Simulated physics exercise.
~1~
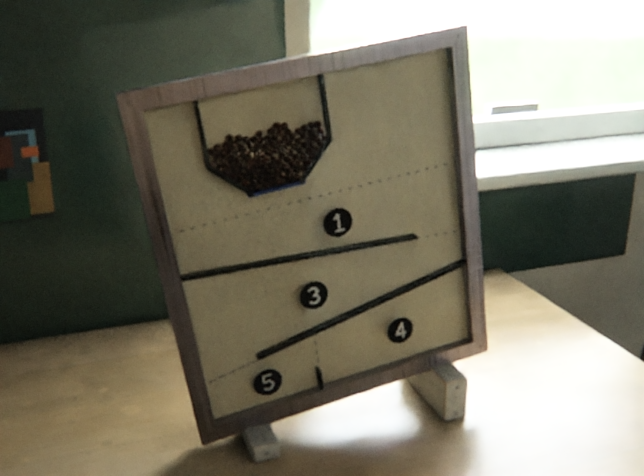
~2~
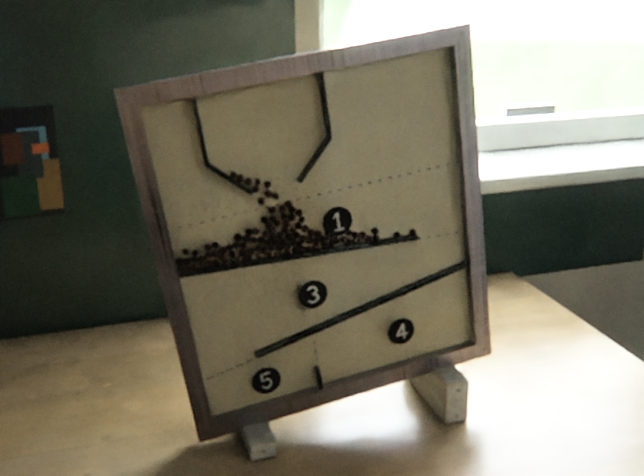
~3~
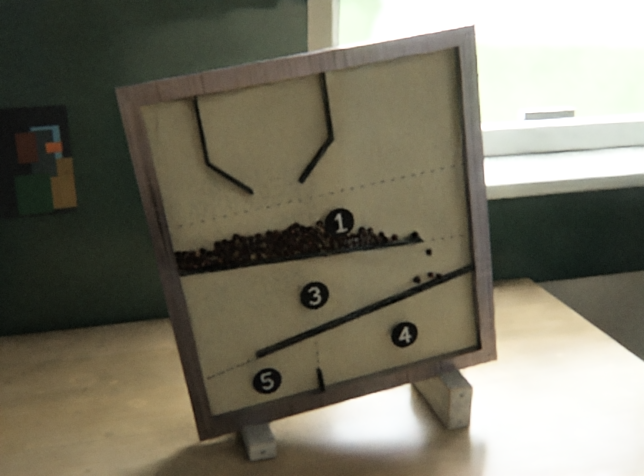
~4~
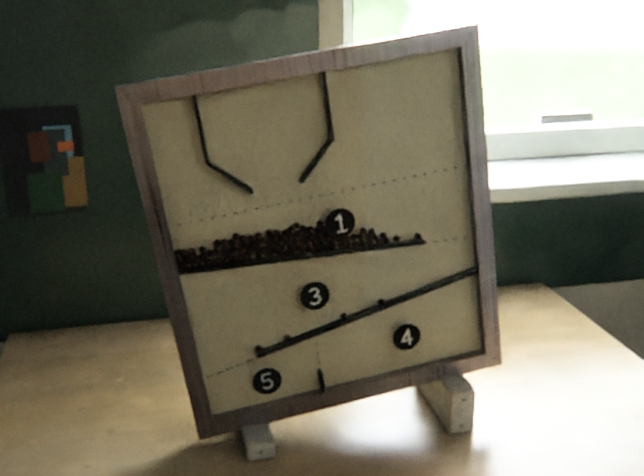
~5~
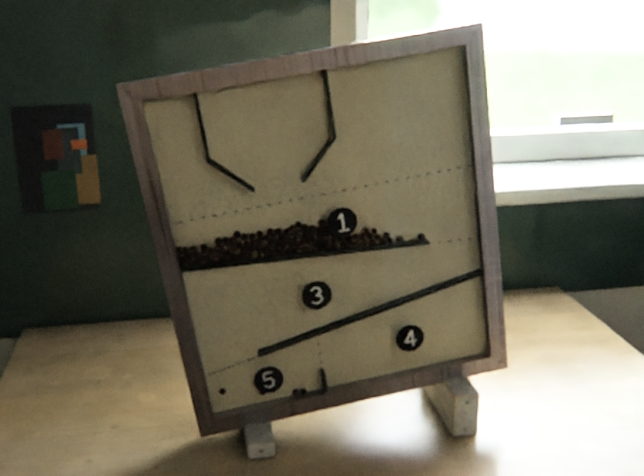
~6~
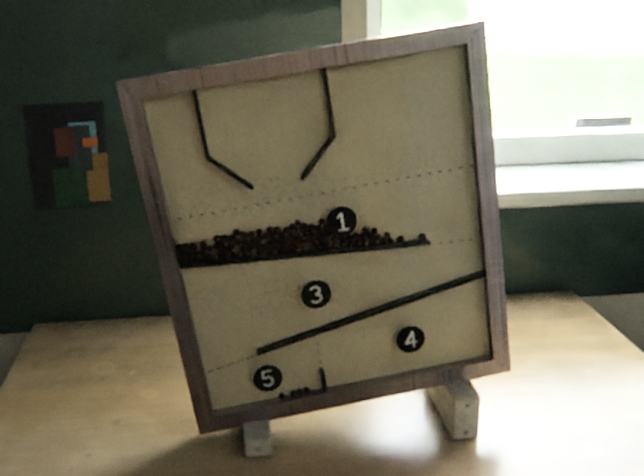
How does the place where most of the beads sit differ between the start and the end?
At the start the beads are all held in the hopper at the top of the feeder. At the end most of them lie lower down, heaped along the upper sloping shelf in section one.
On a pale wooden table beside a bright window, a framed, see-through feeder leans on small feet, its dark beads held in a hopper at the top. The hopper's bottom opens and the beads pour down onto the upper sloping shelf, spreading into a long heap in section one. A few slip off the shelf's right end and drop onto the lower ramp. They travel down it to the left and fall into section five at the bottom. As the view drifts slightly sideways, most beads end up resting on the upper shelf, with only a few at the bottom.
